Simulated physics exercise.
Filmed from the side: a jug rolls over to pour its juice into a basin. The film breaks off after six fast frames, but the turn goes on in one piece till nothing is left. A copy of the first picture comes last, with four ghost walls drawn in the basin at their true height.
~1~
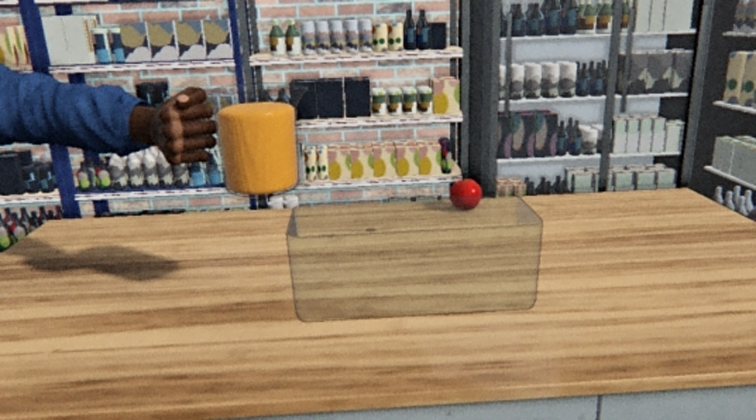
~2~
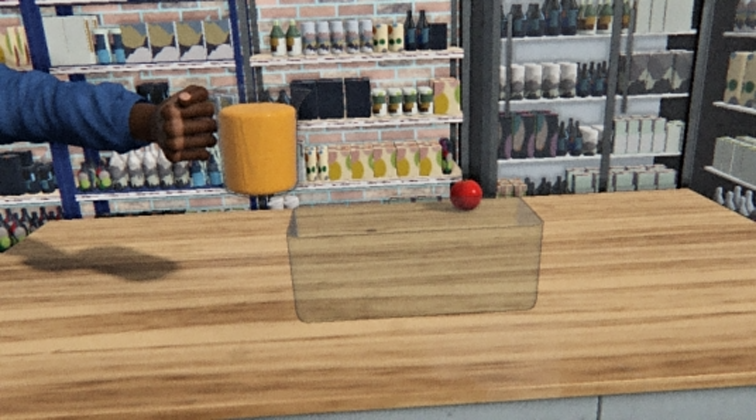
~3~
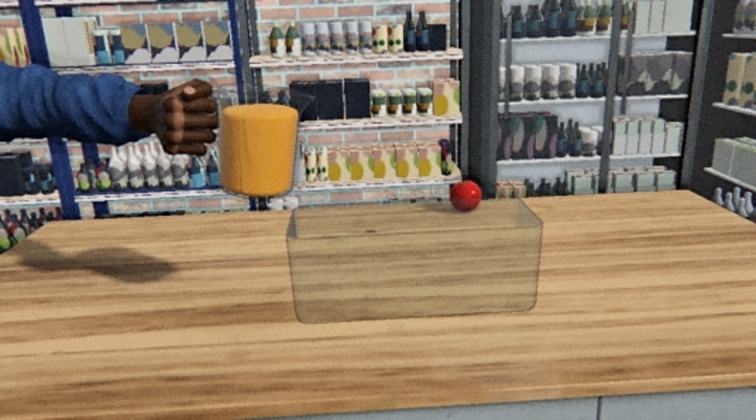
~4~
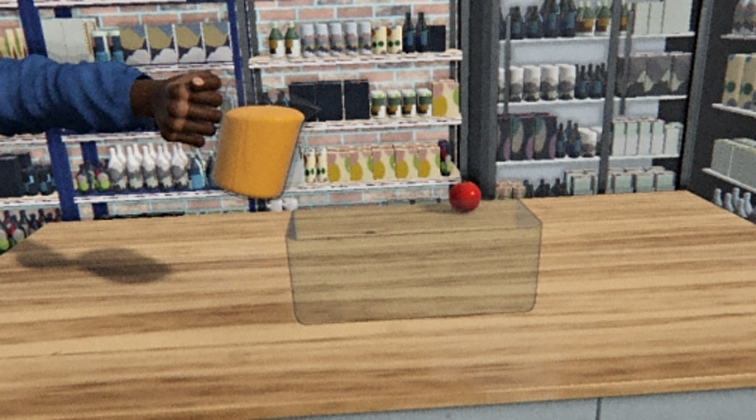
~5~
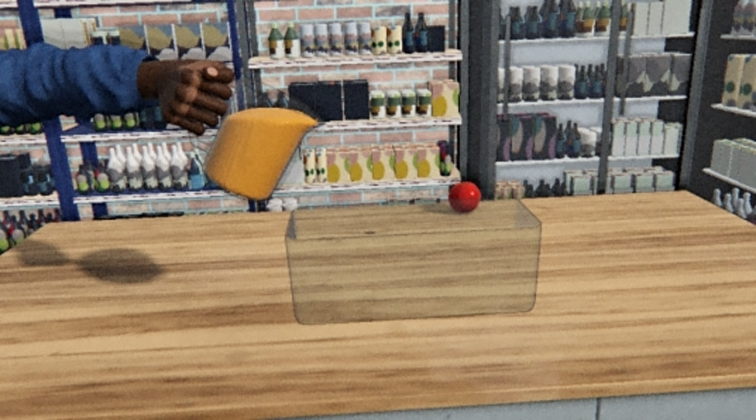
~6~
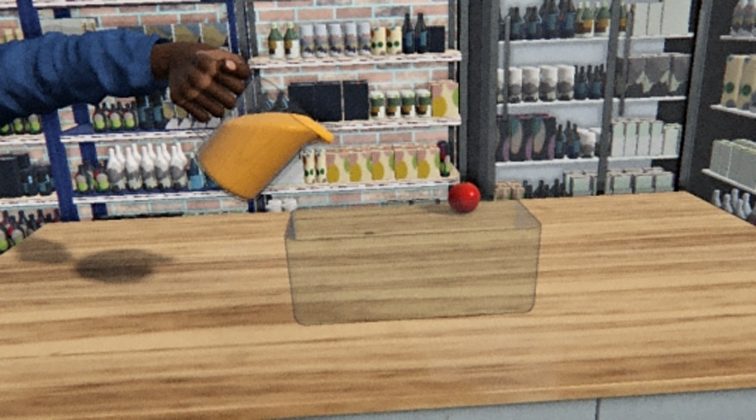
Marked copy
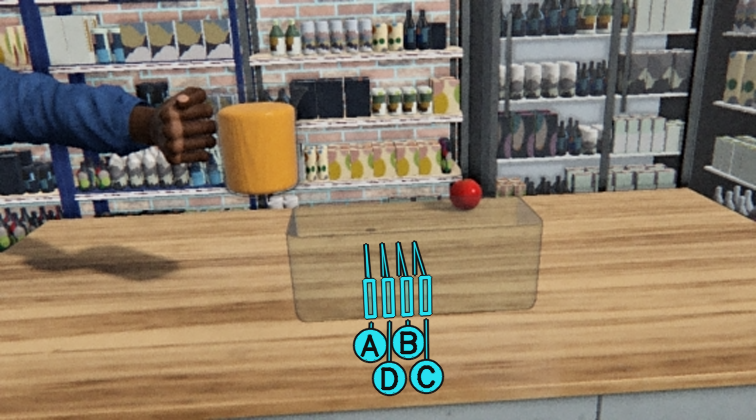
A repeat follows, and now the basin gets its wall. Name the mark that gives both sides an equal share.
I would pick place A.
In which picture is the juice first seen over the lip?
Picture 6.
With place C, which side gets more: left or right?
More ends on the left.
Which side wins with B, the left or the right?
The left one.
On the marked copy, A at (371, 323); B at (407, 321); C at (426, 320); D at (389, 322).
If A is chosen, about 53 % ends left of the wall and 47 % right of it.
If B is chosen, about 94 % ends left of the wall and 3 % right of it; 3 % is lost outside.
If C is chosen, about 93 % ends left of the wall and 5 % right of it.
If D is chosen, about 85 % ends left of the wall and 11 % right of it; 3 % is lost outside.
